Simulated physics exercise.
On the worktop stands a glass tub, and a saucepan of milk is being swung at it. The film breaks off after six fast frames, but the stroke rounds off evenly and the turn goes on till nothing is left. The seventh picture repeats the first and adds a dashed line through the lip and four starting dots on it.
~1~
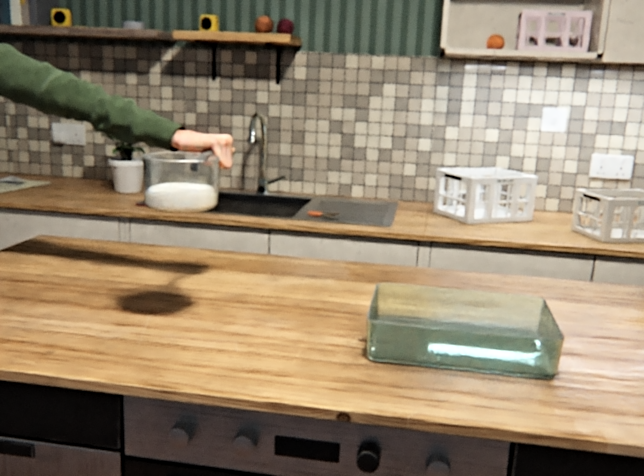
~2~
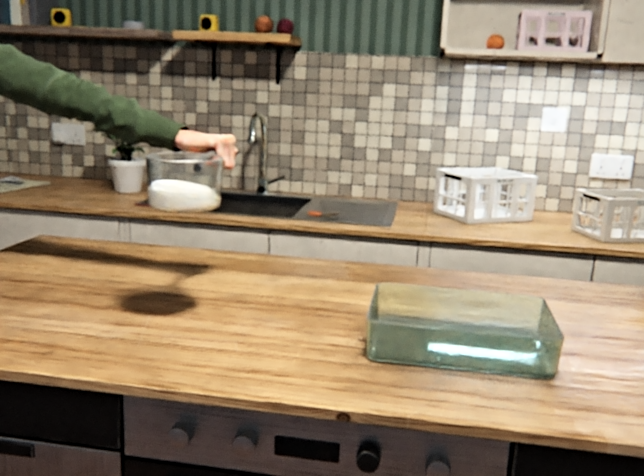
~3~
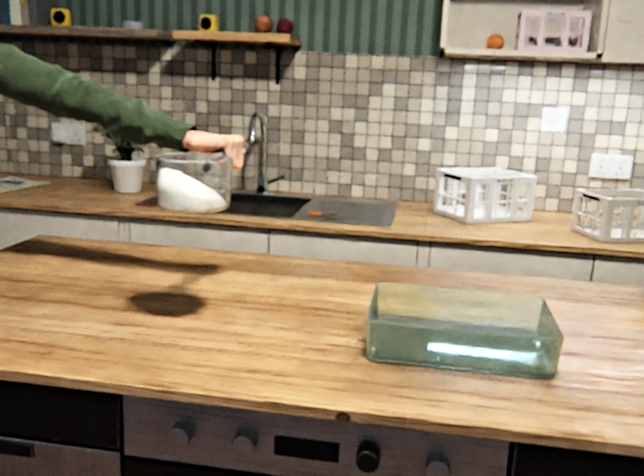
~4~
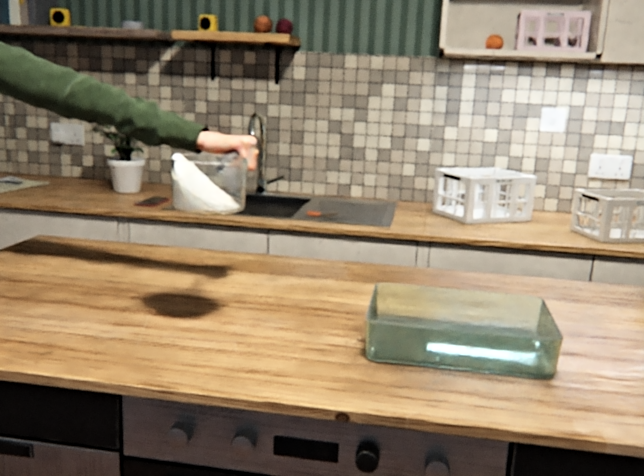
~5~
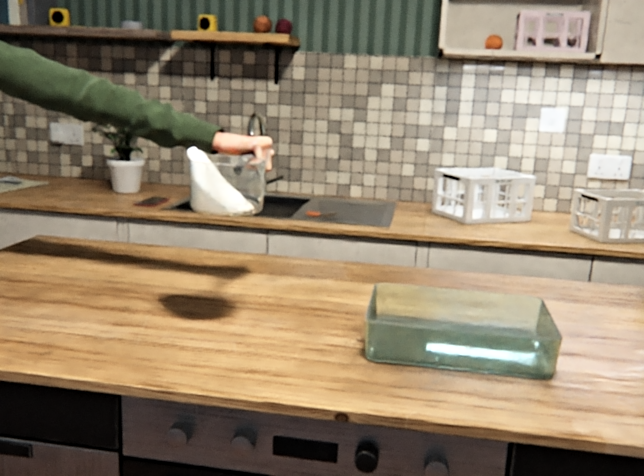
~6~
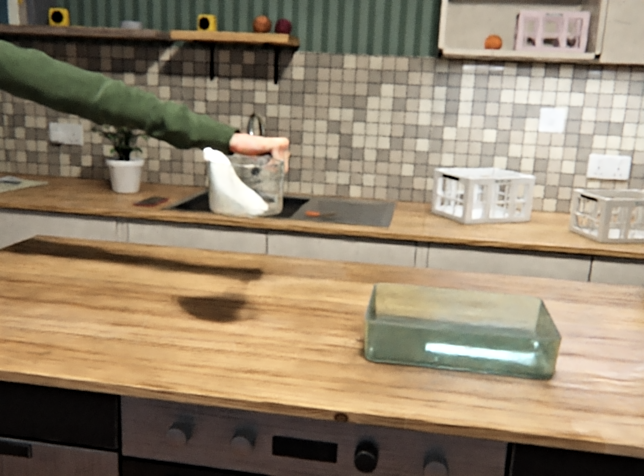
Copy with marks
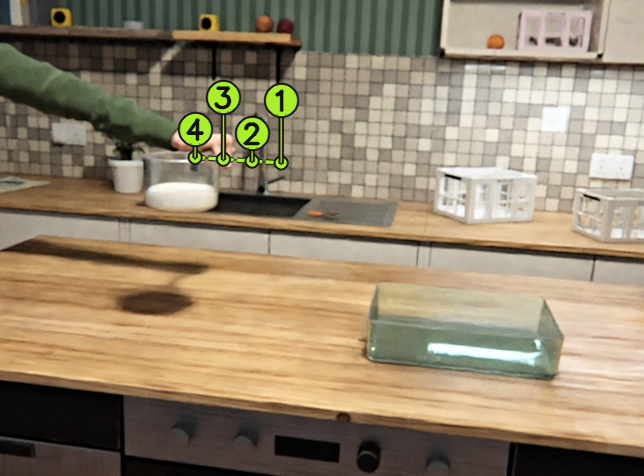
In a kitchen, a green-sleeved arm moves a clear pan right as milk rises over its left rim.
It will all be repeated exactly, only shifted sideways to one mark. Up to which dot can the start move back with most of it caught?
Take 2.
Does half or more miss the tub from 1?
No, that is safe.
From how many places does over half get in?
Two.
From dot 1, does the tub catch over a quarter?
Yes, it does.
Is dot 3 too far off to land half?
Yes, that goes wrong.
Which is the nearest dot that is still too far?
That is dot 3.
On the marked copy, 1 at (281, 162); 2 at (252, 161); 3 at (223, 159); 4 at (195, 157).
For dot 1, about 79 % lands in the tub, 5 % falls short and 16 % goes beside or beyond.
For dot 2, about 68 % lands in the tub, 17 % falls short and 15 % goes beside or beyond.
For dot 3, about 28 % lands in the tub, 64 % falls short and 8 % goes beside or beyond.
For dot 4, about 11 % lands in the tub, 87 % falls short.
